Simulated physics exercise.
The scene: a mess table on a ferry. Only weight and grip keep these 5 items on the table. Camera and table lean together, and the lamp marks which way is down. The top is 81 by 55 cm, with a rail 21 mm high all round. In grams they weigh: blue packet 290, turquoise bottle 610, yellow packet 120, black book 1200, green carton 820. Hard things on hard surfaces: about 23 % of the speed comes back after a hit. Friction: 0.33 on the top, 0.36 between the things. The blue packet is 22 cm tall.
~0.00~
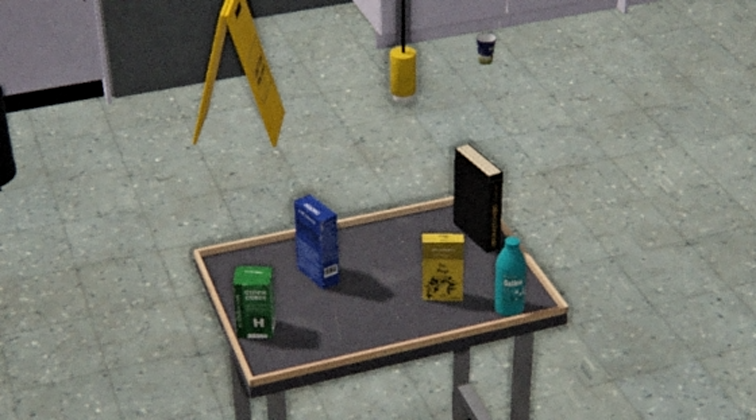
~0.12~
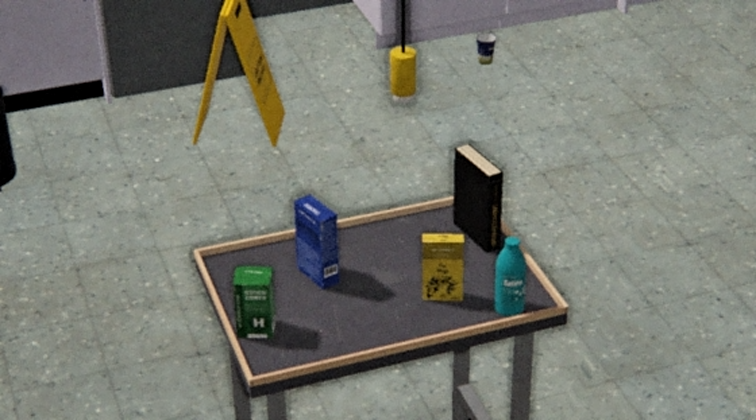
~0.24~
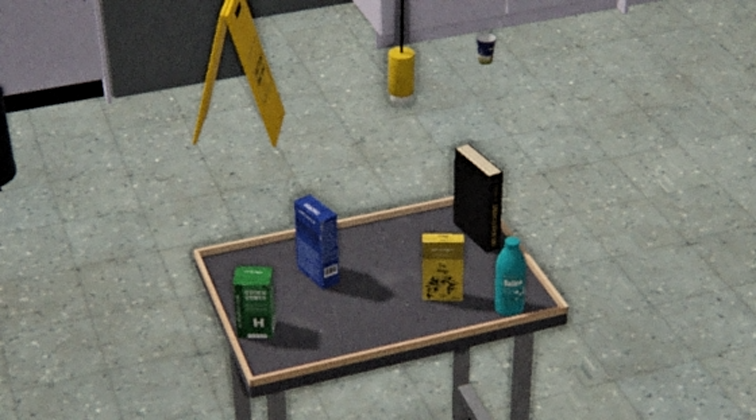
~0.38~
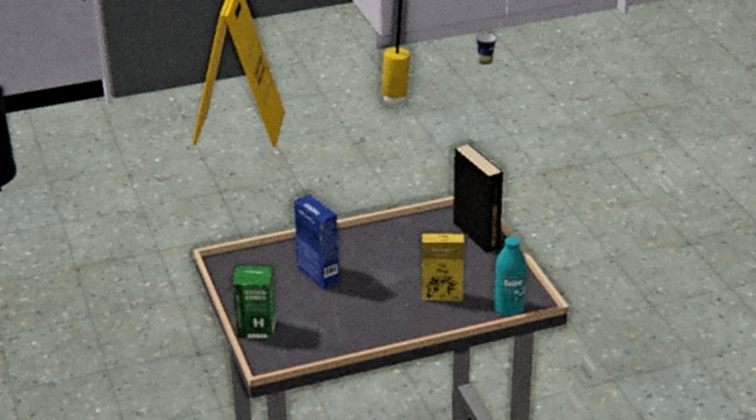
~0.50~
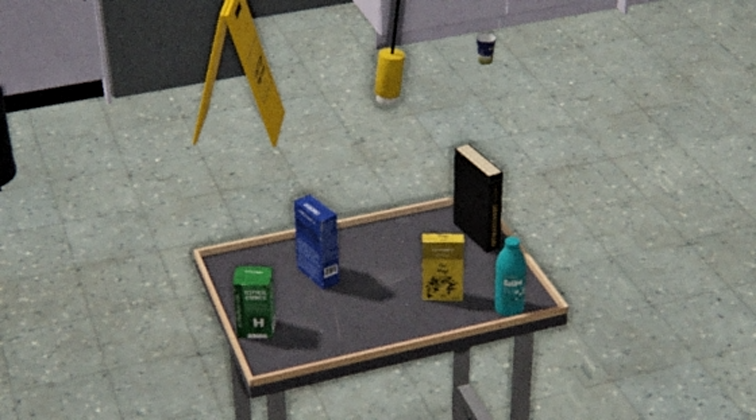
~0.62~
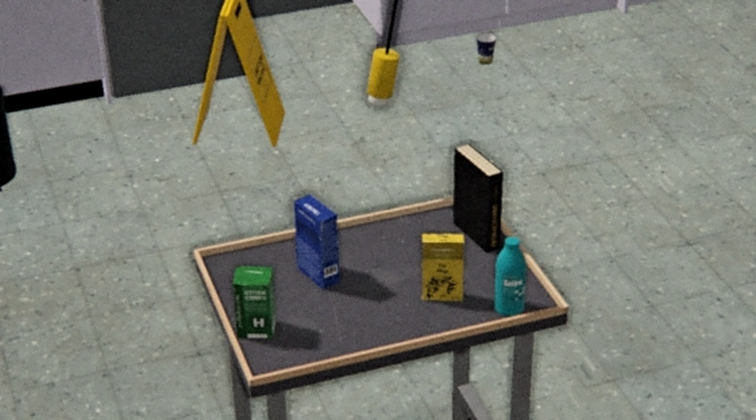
A yellow cylinder on a dark line hangs beyond a rimmed table, seen from above in a room with a speckled tile floor. The table holds a green carton at left, a blue packet behind it, a yellow packet right of centre, a turquoise bottle at right and a black book behind. The cylinder hangs still, then swings slowly a little way left, its line slanting, while everything else and the view stay still.
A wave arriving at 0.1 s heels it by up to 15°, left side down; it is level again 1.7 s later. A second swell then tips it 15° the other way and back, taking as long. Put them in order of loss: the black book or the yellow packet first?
Of the two named, the first: The black book.
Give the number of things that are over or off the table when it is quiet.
1 of them.
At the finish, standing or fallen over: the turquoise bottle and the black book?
The turquoise bottle is still upright; the black book topples.
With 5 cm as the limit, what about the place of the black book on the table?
The black book gets shifted.
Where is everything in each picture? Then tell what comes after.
The first picture shows boat level; black book (477, 198); yellow packet (443, 268).
The second picture shows boat level; green carton (255, 303); blue packet (317, 242).
The third picture shows floor tilted 1°, left side down; turquoise bottle (511, 275); green carton (255, 303).
The fourth picture shows floor tilted 4°, left side down; blue packet (317, 242); turquoise bottle (511, 275).
The fifth picture shows floor tilted 7°, left side down; green carton (255, 303); blue packet (317, 242).
The sixth picture shows floor tilted 10°, left side down; black book (477, 198); yellow packet (443, 268).
After 1.12 s, floor tilted 14°, left side down; black book 44° off its base near (448, 214).
After 1.32 s, floor tilted 9°, left side down; black book on its side near (413, 248).
In the end (4.0 s), toppled on the table, black book; the other 4 under 5 cm from the start. At the end, from the last picture's camera, black book near (406, 251), yellow packet near (443, 268). Black book went at 1.10 s; yellow packet was never lost.
